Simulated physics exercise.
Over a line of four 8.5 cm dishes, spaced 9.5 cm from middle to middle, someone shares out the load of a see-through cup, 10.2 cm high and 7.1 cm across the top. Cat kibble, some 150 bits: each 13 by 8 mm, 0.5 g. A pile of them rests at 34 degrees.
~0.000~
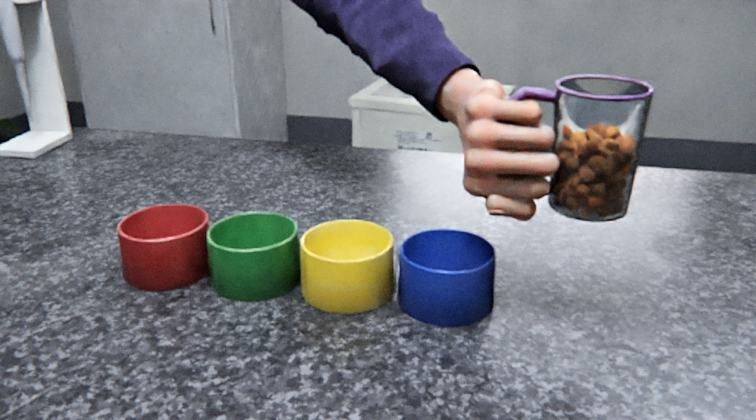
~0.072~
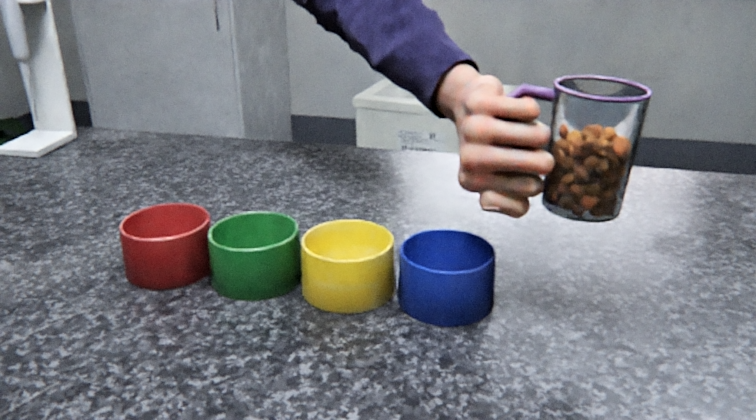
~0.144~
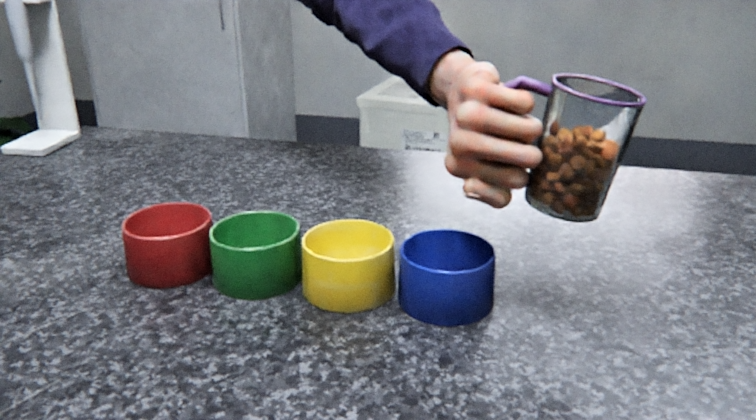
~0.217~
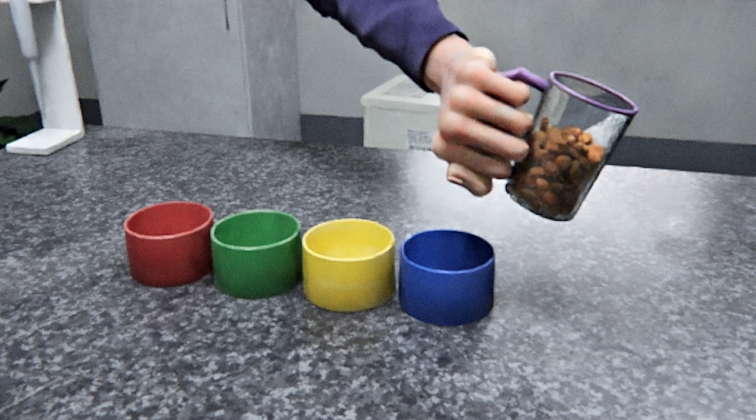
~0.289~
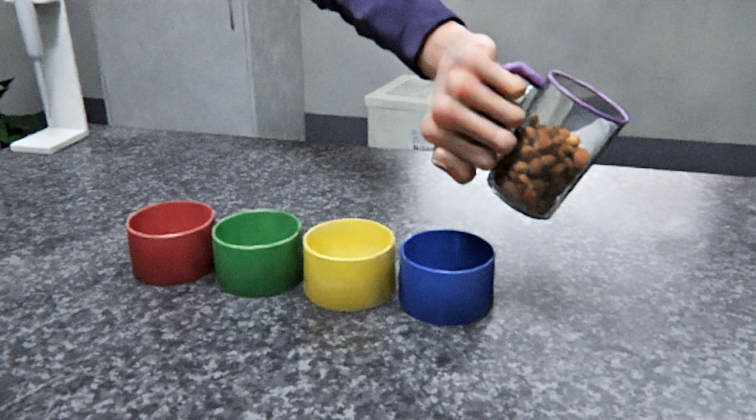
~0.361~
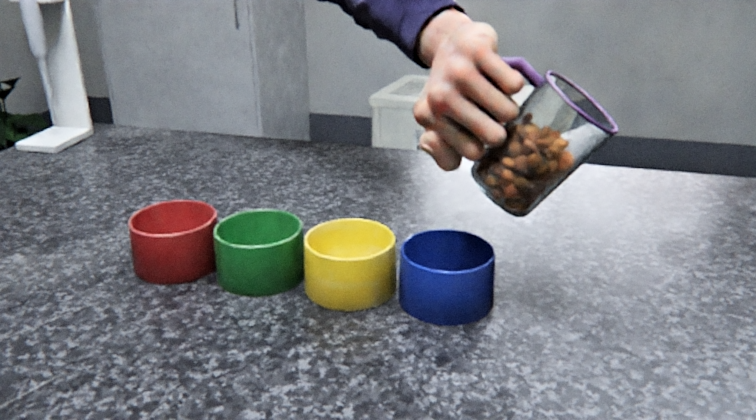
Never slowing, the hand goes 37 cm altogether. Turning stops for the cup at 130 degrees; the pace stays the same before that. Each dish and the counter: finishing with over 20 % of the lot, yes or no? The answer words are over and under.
Red dish: Under. Blue dish: Over. Green dish: Under. Yellow dish: Under. Counter: Under.
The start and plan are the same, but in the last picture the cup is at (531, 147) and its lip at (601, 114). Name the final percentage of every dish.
The red dish keeps 0, the blue one 0, the green one 10 and the yellow one 70.
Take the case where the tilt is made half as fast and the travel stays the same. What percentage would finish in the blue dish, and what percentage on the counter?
Result - blue: 0; counter: 20.
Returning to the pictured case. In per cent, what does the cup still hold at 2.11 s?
Some 0 per cent.
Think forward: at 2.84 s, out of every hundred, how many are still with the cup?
It comes out close to 0 per cent.
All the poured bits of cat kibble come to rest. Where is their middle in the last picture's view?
About (445, 275).
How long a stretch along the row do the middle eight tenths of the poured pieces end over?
Roughly 5 cm of the row.
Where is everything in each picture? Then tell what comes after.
In the first picture, cup at (595, 149), tilt 0 degrees, lip at (652, 89), moved 0.0 cm; middle of the pieces at (589, 165); blue dish at (448, 250); yellow dish at (347, 240); green dish at (253, 231); red dish at (163, 222).
In the second picture, cup at (591, 149), tilt 3 degrees, lip at (650, 93), moved 0.3 cm; middle of the pieces at (584, 165).
In the third picture, cup at (579, 149), tilt 10 degrees, lip at (644, 100), moved 1.2 cm; middle of the pieces at (570, 164).
In the fourth picture, cup at (565, 149), tilt 19 degrees, lip at (636, 109), moved 2.3 cm; middle of the pieces at (555, 162).
In the fifth picture, cup at (552, 148), tilt 27 degrees, lip at (627, 119), moved 3.3 cm; middle of the pieces at (539, 160).
In the sixth picture, cup at (539, 148), tilt 36 degrees, lip at (616, 130), moved 4.4 cm; middle of the pieces at (525, 158); blue dish at (448, 250); yellow dish at (350, 238); green dish at (258, 228); red dish at (173, 217). Its pace works out near 120 degrees a second; the hand travels 15 cm a second.
After 1.41 s, tilt 130 degrees; cup holds 0 %, blue 95 %.
Then, at 2.11 s, tilt 130 degrees; cup holds 0 %, blue 100 %.
After 2.84 s, tilt 130 degrees; cup holds 0 %, blue 100 %.
In the end, at 3.1 s, red 0 %, blue 100 %, green 0 %, yellow 0 %, counter 0 %.
